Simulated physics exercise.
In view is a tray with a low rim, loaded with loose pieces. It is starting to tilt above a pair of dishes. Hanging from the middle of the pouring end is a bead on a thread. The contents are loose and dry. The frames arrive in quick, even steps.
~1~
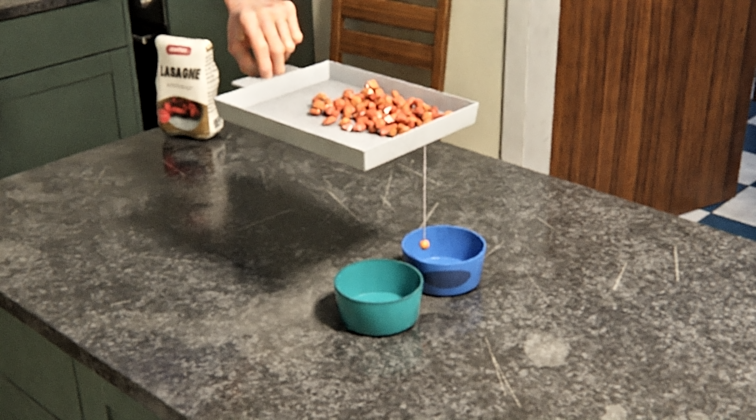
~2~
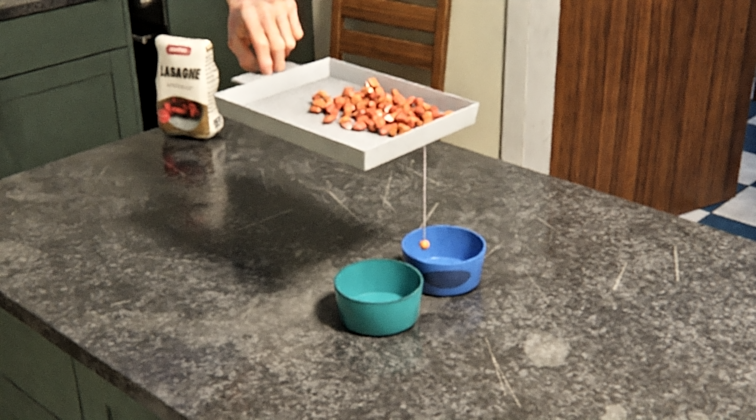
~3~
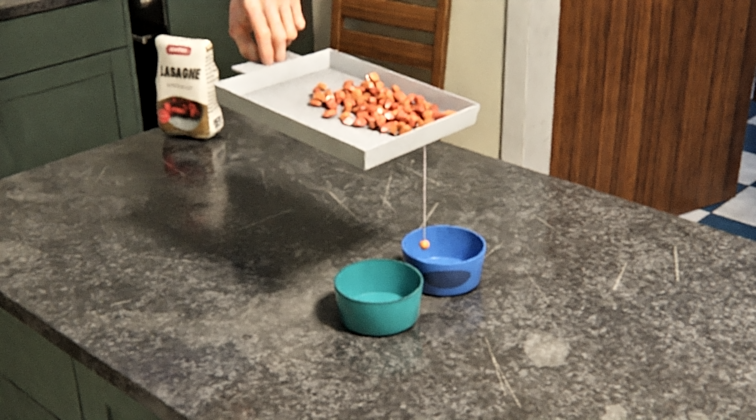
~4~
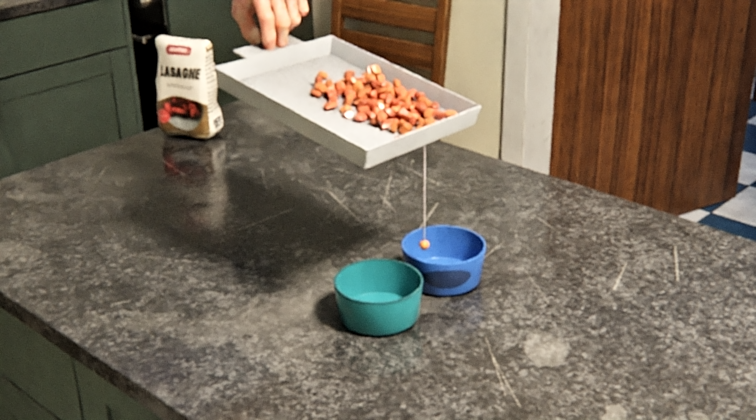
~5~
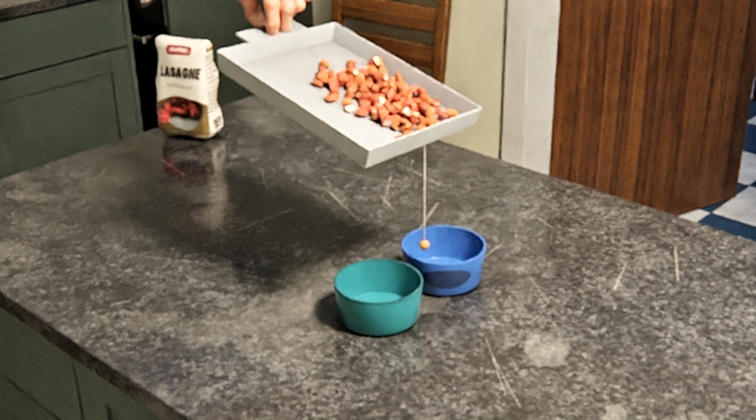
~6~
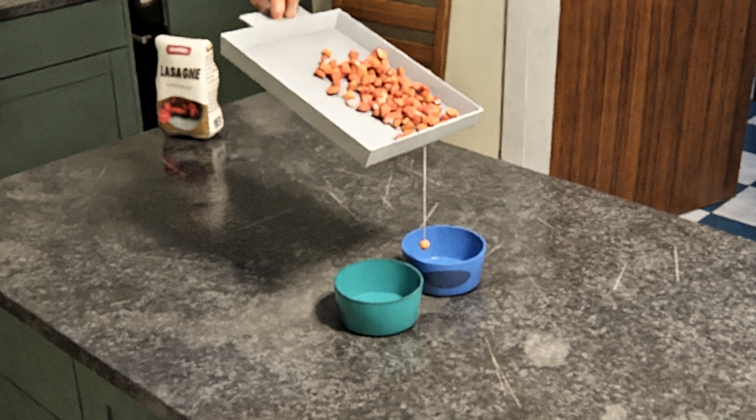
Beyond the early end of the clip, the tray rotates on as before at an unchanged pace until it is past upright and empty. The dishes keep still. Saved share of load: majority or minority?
Minority.
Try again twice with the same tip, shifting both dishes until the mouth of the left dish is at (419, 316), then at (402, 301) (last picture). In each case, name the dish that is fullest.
Result, try one: The right of the two; try two: The right of the two.
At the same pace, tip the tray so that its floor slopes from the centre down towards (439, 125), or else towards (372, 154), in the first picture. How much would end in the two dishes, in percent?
Respectively close to 40 and 70 in a hundred.
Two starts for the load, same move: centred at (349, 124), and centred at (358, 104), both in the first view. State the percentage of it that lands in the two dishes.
Try 1: 10 %; try 2: 10 %.
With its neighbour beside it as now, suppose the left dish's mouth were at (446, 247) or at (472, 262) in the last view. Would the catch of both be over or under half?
First place: Short of half; second place: Beyond half.
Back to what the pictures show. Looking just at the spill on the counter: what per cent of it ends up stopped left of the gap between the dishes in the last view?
About 0 percent of the spill.
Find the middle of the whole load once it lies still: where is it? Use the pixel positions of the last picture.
About pixel (501, 297).
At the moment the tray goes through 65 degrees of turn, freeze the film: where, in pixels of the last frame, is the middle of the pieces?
In the last view, the load is centred close to (438, 106).
Soon after the last picture, tray tipped steeply; all on the tray.
A little later, tray tipped past a quarter turn; about a quarter on the tray; a small part in the right dish; about half outside both; about a quarter in the air.
Later still, tray tipped past a quarter turn; a small part in the right dish; most outside both.
At rest, tray tipped past a quarter turn; none in the left dish; a small part in the right dish; most outside both.
